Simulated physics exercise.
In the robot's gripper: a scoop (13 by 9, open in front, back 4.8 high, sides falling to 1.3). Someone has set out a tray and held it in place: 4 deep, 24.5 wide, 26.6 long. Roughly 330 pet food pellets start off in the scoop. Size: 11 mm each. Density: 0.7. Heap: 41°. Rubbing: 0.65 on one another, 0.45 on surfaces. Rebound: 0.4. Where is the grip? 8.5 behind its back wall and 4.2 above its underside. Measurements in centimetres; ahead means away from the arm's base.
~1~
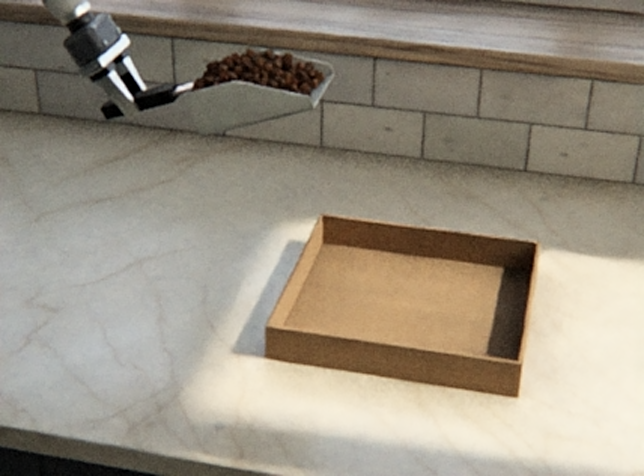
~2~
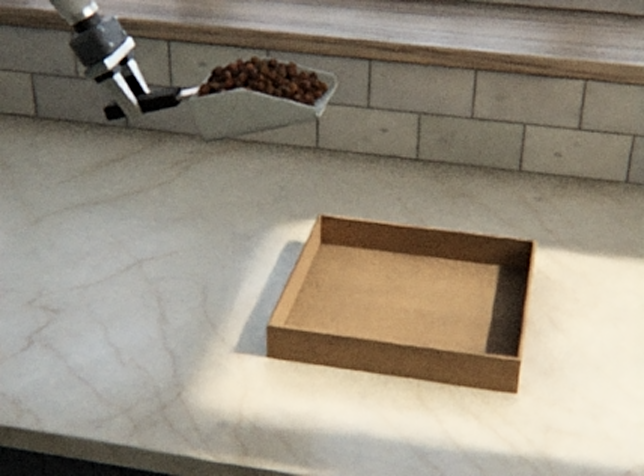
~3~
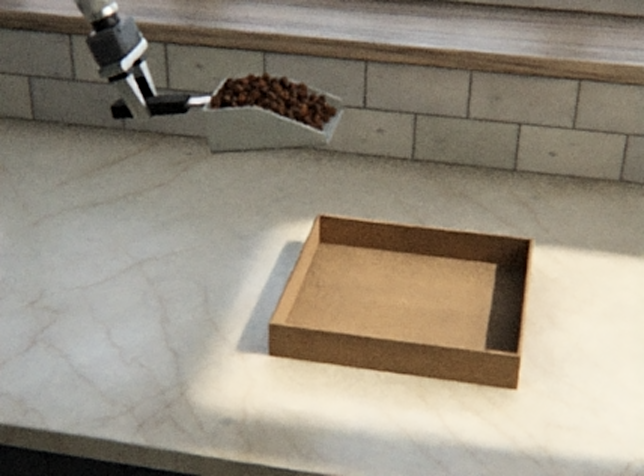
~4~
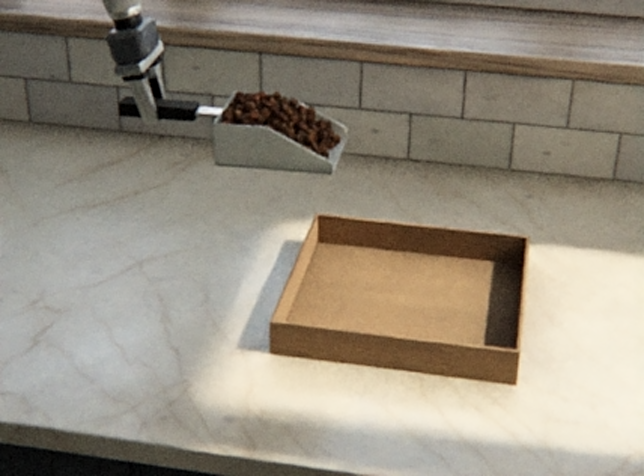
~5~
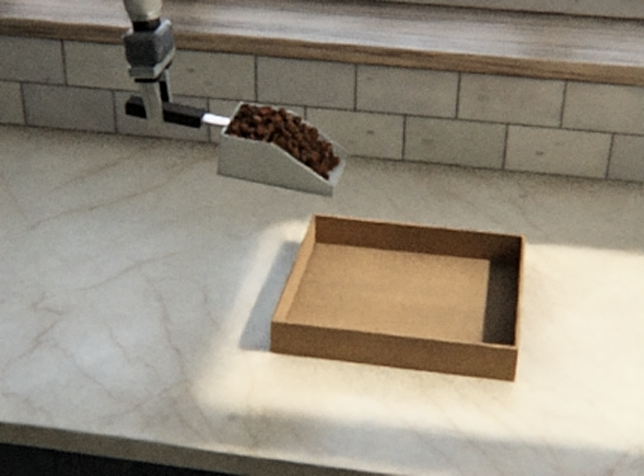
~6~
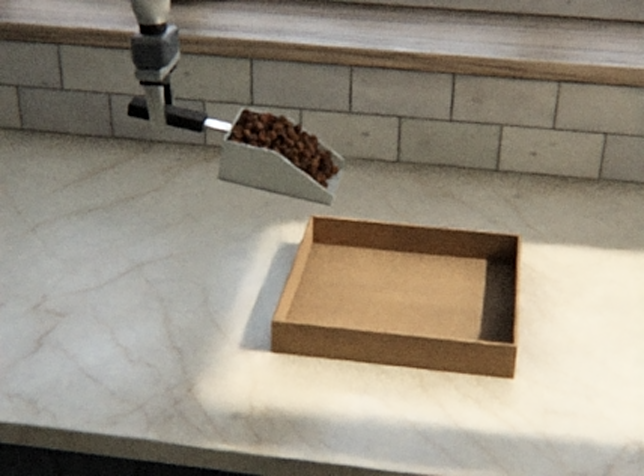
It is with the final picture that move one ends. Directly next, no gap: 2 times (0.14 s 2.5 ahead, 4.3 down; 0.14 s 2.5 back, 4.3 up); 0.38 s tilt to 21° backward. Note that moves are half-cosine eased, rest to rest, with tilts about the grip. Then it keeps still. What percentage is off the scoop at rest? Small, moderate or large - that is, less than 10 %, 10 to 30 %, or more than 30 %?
Moderate.
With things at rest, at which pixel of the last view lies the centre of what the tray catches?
It sits close to (385, 299).
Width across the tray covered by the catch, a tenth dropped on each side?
About 8 cm.
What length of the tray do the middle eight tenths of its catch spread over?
Around 10 cm long.
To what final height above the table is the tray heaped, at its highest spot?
Close to 1.5 cm above the table.
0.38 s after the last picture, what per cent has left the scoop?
Share gone by then: Close to 5 %.
Then, 0.38 s after the last picture, tilted 9° forward, highest piece 20 above the table; 309 on the scoop, 14 in the tray, 4 in flight or on a rim.
Then, 0.75 s after the last picture, tilted 6° backward, highest piece 25 above the table; 280 on the scoop, 41 in the tray, 1 on the table or floor, 5 in flight or on a rim.
Then, 1.14 s after the last picture, tilted 21° backward, highest piece 28 above the table; 280 on the scoop, 46 in the tray, 1 on the table or floor.
Then, 2.19 s after the last picture, tilted 21° backward, highest piece 28 above the table; 280 on the scoop, 46 in the tray, 1 on the table or floor.
Final count, 280 on the scoop, 46 in the tray, 1 on the table or floor. That is 14 % off the scoop.
